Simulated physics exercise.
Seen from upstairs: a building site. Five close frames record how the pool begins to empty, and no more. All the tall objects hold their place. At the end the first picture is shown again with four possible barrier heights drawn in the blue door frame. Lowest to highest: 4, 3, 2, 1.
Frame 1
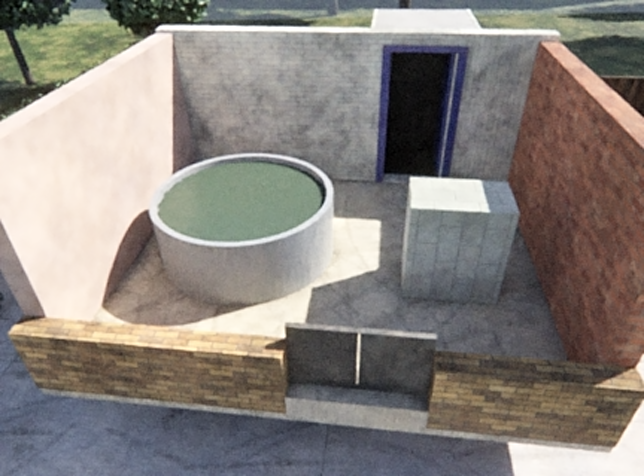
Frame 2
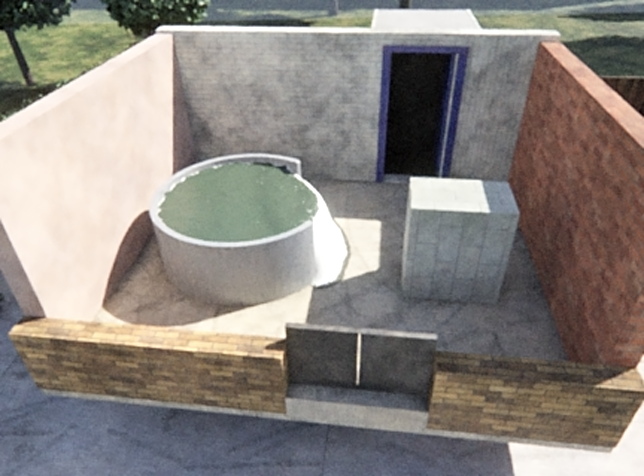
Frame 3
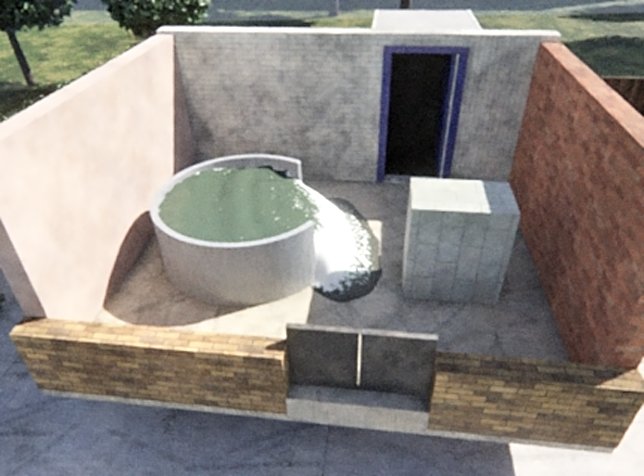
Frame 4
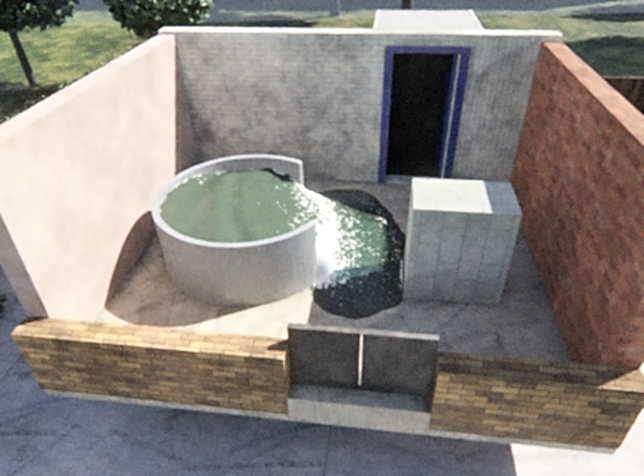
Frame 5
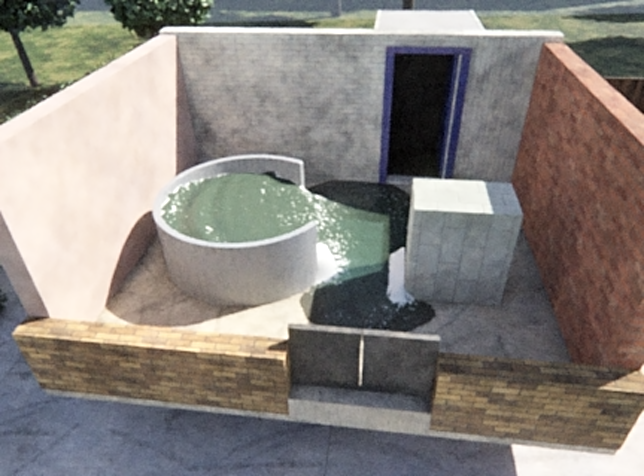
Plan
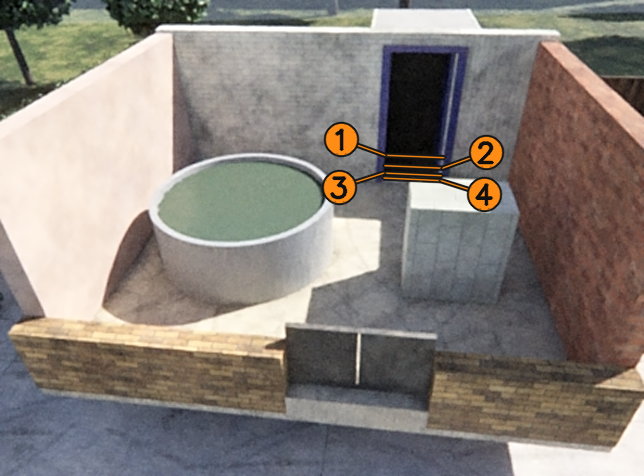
A round pool in a walled yard opens on its right side and water pours out across the ground.
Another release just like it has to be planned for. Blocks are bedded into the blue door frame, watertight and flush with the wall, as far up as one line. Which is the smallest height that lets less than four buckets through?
The limit is 2.
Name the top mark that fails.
Here it is mark 3.
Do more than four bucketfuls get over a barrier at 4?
Yes, that goes wrong.
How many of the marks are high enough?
Two.
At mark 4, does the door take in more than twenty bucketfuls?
Yes.
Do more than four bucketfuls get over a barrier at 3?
Yes, that goes wrong.
In orange, 1 at (414, 156); 2 at (413, 166); 3 at (412, 174); 4 at (412, 179); from the bottom up 4, 3, 2, 1.
With 1, nothing gets over.
With 2, a splash gets over, under a bucket.
With 3, about 10 bucketfuls get in.
With 4, dozens of bucketfuls pour in.
